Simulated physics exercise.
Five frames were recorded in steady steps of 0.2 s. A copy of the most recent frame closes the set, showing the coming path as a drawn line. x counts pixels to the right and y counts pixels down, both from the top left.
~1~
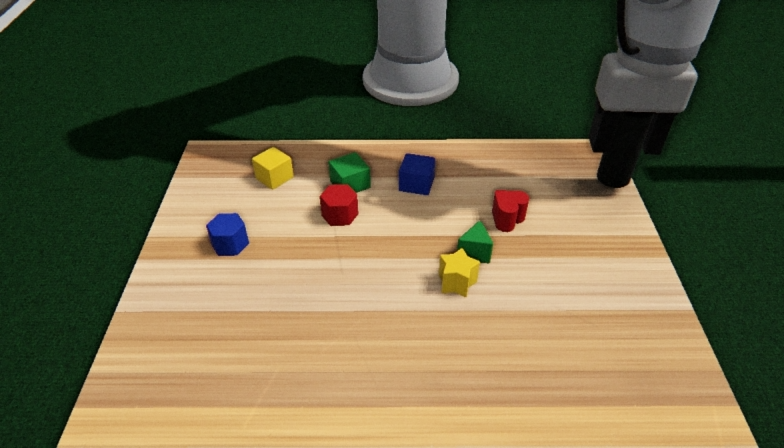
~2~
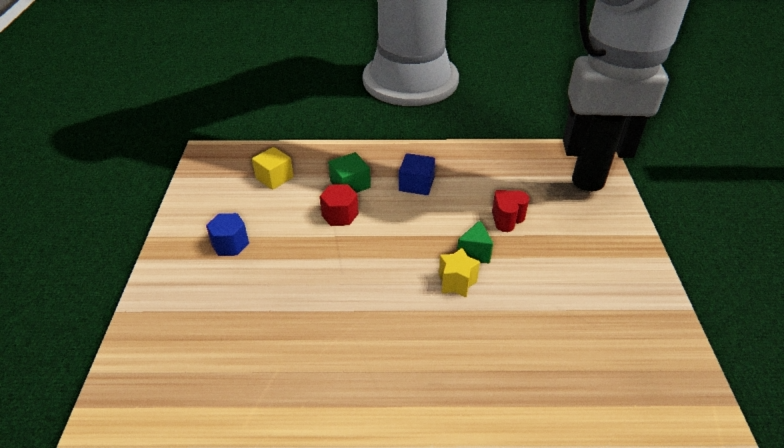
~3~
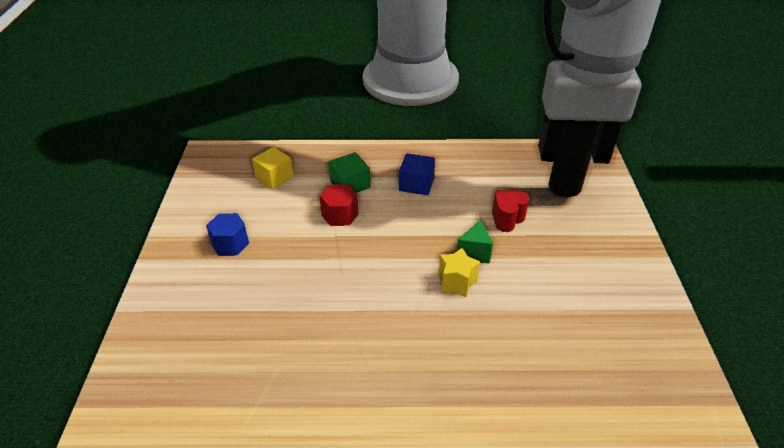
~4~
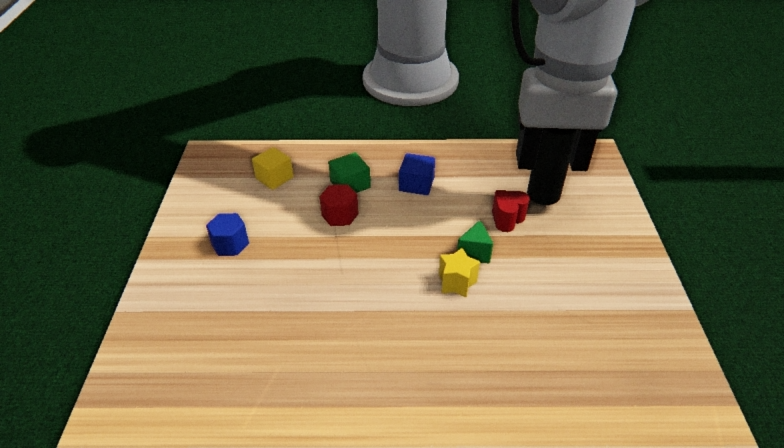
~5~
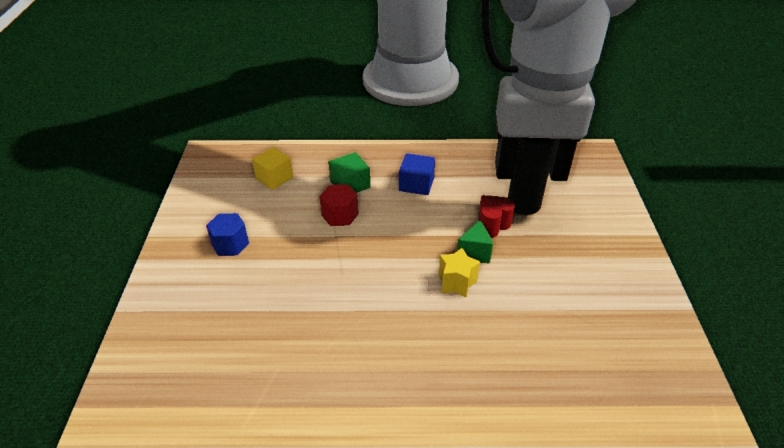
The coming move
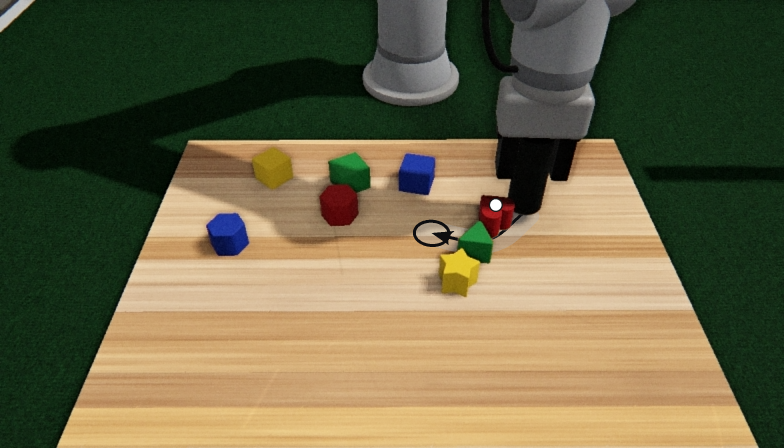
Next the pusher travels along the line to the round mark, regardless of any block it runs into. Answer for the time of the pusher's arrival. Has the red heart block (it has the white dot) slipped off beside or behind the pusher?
That would be a no.
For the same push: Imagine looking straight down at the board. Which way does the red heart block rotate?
Prediction: Clockwise.
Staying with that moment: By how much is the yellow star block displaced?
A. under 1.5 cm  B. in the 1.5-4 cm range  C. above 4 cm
Letter A.
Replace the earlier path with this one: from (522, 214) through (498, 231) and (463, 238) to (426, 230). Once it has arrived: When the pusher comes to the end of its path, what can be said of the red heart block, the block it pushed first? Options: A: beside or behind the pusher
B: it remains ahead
B (it remains ahead)
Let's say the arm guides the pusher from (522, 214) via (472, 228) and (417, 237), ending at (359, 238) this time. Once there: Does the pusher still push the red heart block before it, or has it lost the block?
I'm fairly sure the red heart block rides along ahead of the pusher to the very end.
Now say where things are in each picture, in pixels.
The first picture shows pusher tip (613, 178); block tops, blue square (417, 164); yellow star block (459, 262); green three-sided block (477, 234); red heart block (511, 199).
The second picture shows pusher (588, 182); blocks unchanged.
The third picture shows pusher (565, 187); blocks unchanged.
The fourth picture shows pusher (544, 195); blocks unchanged.
The fifth picture shows pusher (524, 204); blue square (417, 164); yellow star block (459, 262); green three-sided block (477, 234); red heart block (496, 205).
Path on the board, from (522, 214) over (501, 233) and (468, 241) to (432, 233); the dot is on the red heart block.
On the path given first. One third of the way, pusher (503, 223); green three-sided block (469, 234), turned 45° anticlockwise; red heart block (469, 214), turned 50° clockwise.
Two thirds of the way, pusher (469, 231); yellow star block (459, 267); green three-sided block (450, 241), turned 105° anticlockwise; red heart block (439, 212), turned 100° clockwise.
At the end, pusher (432, 223); blue square in place; yellow star block (459, 267); green three-sided block (443, 240), turned 145° anticlockwise; red heart block (404, 203), turned 110° clockwise.
